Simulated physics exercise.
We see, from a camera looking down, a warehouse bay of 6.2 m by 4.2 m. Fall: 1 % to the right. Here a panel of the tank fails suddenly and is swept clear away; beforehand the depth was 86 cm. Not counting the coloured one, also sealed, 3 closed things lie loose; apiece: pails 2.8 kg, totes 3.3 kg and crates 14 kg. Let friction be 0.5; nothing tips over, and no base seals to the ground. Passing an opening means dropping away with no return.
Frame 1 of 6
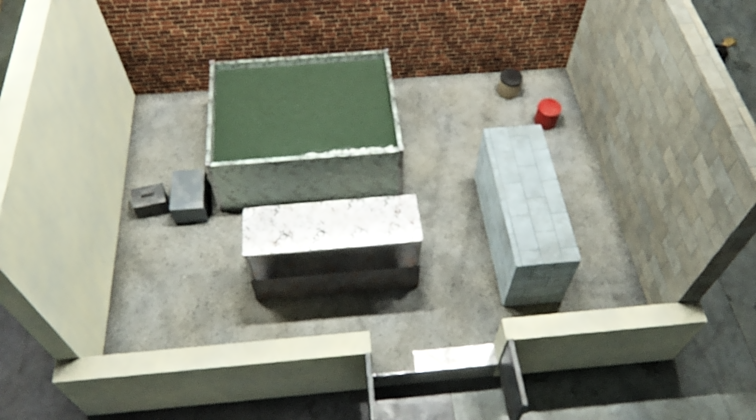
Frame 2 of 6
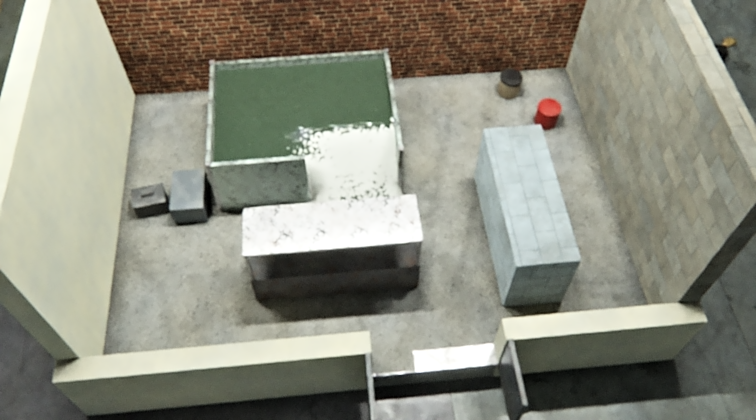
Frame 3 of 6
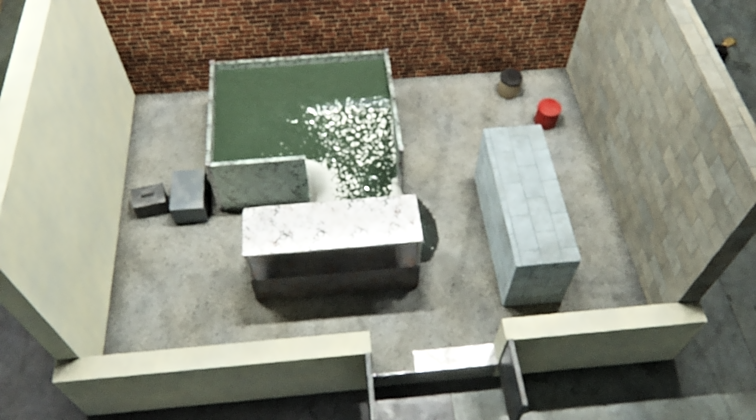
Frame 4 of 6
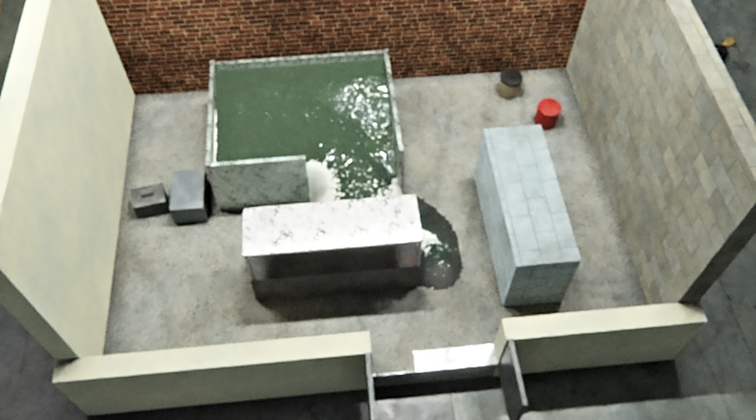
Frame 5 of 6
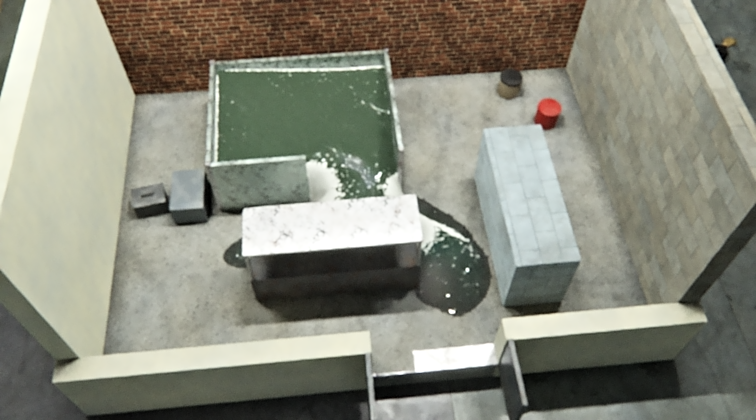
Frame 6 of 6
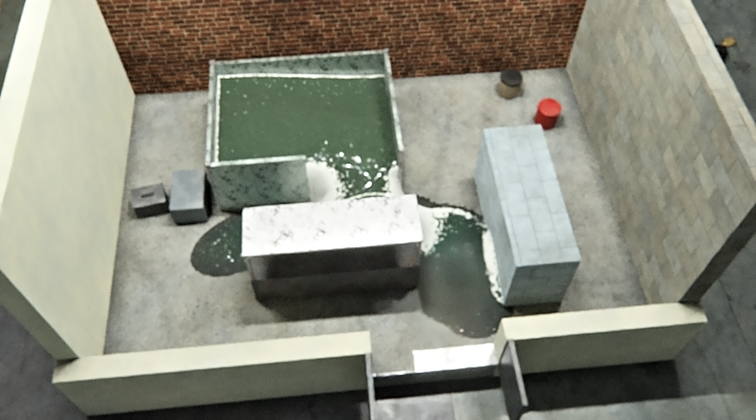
The video shows a walled bay where part of a green-water tank's front gives way and water pours out, spreading around a white block across the floor to both sides, while the red pail and other loose objects stay still.
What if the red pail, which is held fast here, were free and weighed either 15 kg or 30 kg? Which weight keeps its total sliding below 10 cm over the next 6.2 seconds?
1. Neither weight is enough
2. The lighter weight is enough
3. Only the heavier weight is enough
2, the lighter weight is enough.
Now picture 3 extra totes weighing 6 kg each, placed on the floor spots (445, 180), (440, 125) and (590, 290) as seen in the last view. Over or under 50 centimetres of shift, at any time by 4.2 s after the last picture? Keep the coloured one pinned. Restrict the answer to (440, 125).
Result: Exceeded.
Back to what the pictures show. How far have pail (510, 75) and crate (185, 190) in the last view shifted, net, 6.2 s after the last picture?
Respectively, 100 cm and 80 cm.
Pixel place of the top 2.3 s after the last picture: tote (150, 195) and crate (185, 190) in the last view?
Roughly (228, 82), then roughly (193, 98).
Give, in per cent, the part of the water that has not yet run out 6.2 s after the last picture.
Still held: Near 80 %.
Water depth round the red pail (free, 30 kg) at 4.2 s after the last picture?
Depth: Approx. 7 cm.
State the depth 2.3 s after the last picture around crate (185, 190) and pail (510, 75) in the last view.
I'd estimate 10 cm for the first and 4 cm for the second.
Then, 0.6 s after the last picture the red pail would be 0 cm from its start with 15 kg and 0 cm from its start with 30 kg; 0 cm of water round it then.
Then, 2.3 s after the last picture the red pail would be 0 cm from its start with 15 kg and 0 cm from its start with 30 kg; 1 cm of water round it then.
Then, 4.2 s after the last picture the red pail would be 0 cm from its start with 15 kg and 0 cm from its start with 30 kg; 7 cm of water round it then.
Then, 6.2 s after the last picture the red pail would be 0 cm from its start with 15 kg and 0 cm from its start with 30 kg; 9 cm of water round it then.
